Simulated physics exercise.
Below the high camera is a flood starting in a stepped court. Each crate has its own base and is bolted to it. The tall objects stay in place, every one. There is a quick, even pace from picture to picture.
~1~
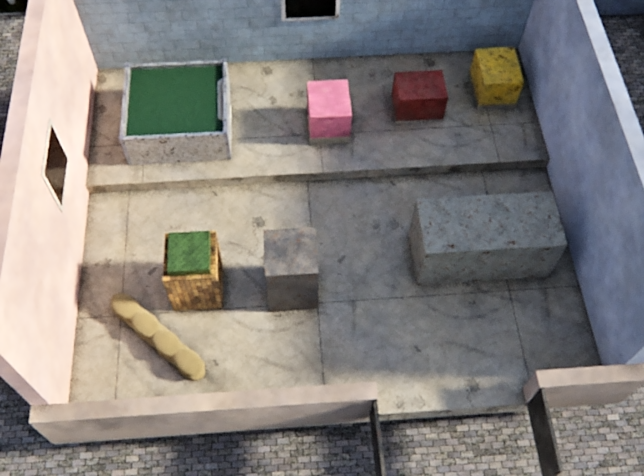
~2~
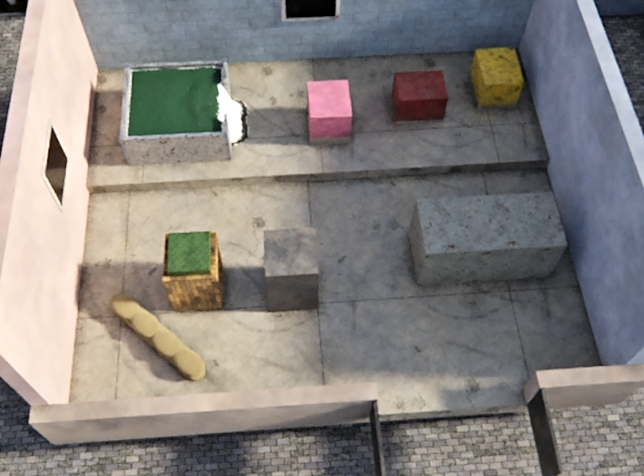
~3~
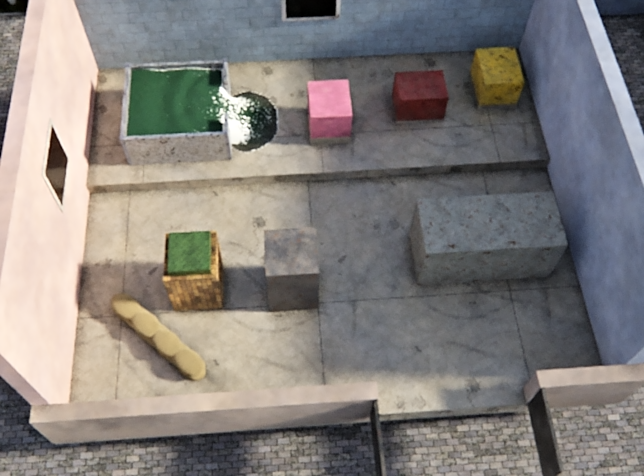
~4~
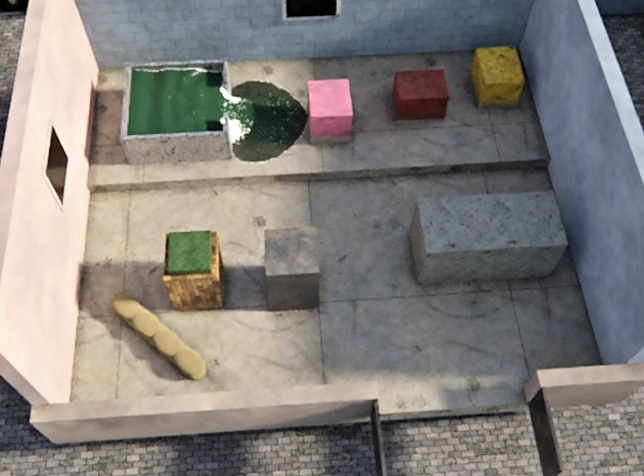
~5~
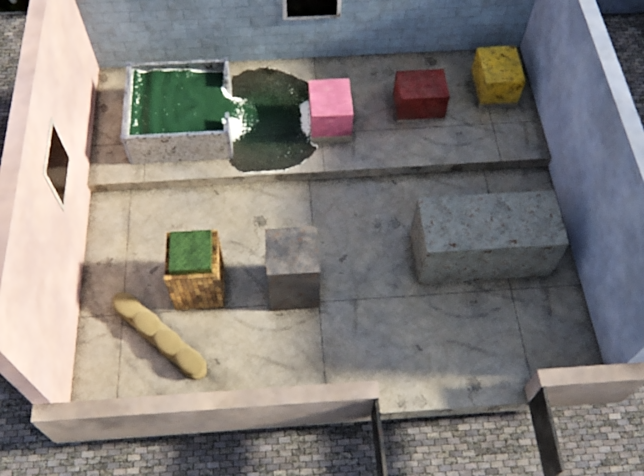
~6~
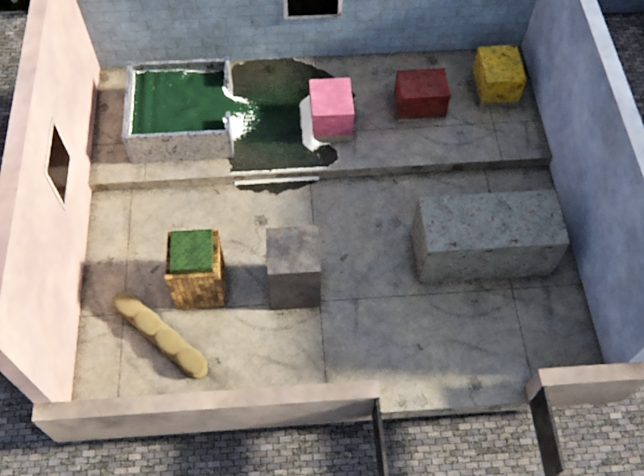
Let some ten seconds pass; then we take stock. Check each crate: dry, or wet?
Checked: Pink crate wet, red crate wet, yellow crate wet.
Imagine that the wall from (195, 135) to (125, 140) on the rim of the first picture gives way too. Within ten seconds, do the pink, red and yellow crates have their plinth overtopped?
Going through them, the pink crate is never reached, the red crate is never reached and the yellow crate is never reached.
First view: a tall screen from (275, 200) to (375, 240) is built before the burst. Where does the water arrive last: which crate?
Looks like the yellow one.
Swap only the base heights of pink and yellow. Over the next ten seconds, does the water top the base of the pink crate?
The pink crate is reached.
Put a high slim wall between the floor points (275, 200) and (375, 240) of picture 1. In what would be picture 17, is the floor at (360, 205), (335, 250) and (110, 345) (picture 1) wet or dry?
The first point comes out inundated, the next unwetted, the last unwetted.
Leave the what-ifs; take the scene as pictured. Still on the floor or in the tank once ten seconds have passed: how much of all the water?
Around 88 parts in a hundred.
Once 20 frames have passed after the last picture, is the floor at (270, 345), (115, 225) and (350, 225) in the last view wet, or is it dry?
Status by point, in sequence: Unwetted; unwetted; waterlogged.
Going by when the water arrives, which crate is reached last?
Pick: The one in yellow.
A moment on, water covers 15 % of the floor; the pink crate water round its plinth, the red crate water round its plinth, the yellow crate not reached.
Next, water covers 25 % of the floor; the pink crate water round its plinth, the red crate water round its plinth, the yellow crate water round its plinth.
Then, water covers 40 % of the floor; the pink crate water round its plinth, the red crate water round its plinth, the yellow crate water round its plinth.
Later, water covers 60 % of the floor; the pink crate water round its plinth, the red crate water round its plinth, the yellow crate water round its plinth.
In the end, water covers 75 % of the floor; the pink crate was topped, the red crate was topped, the yellow crate was topped.
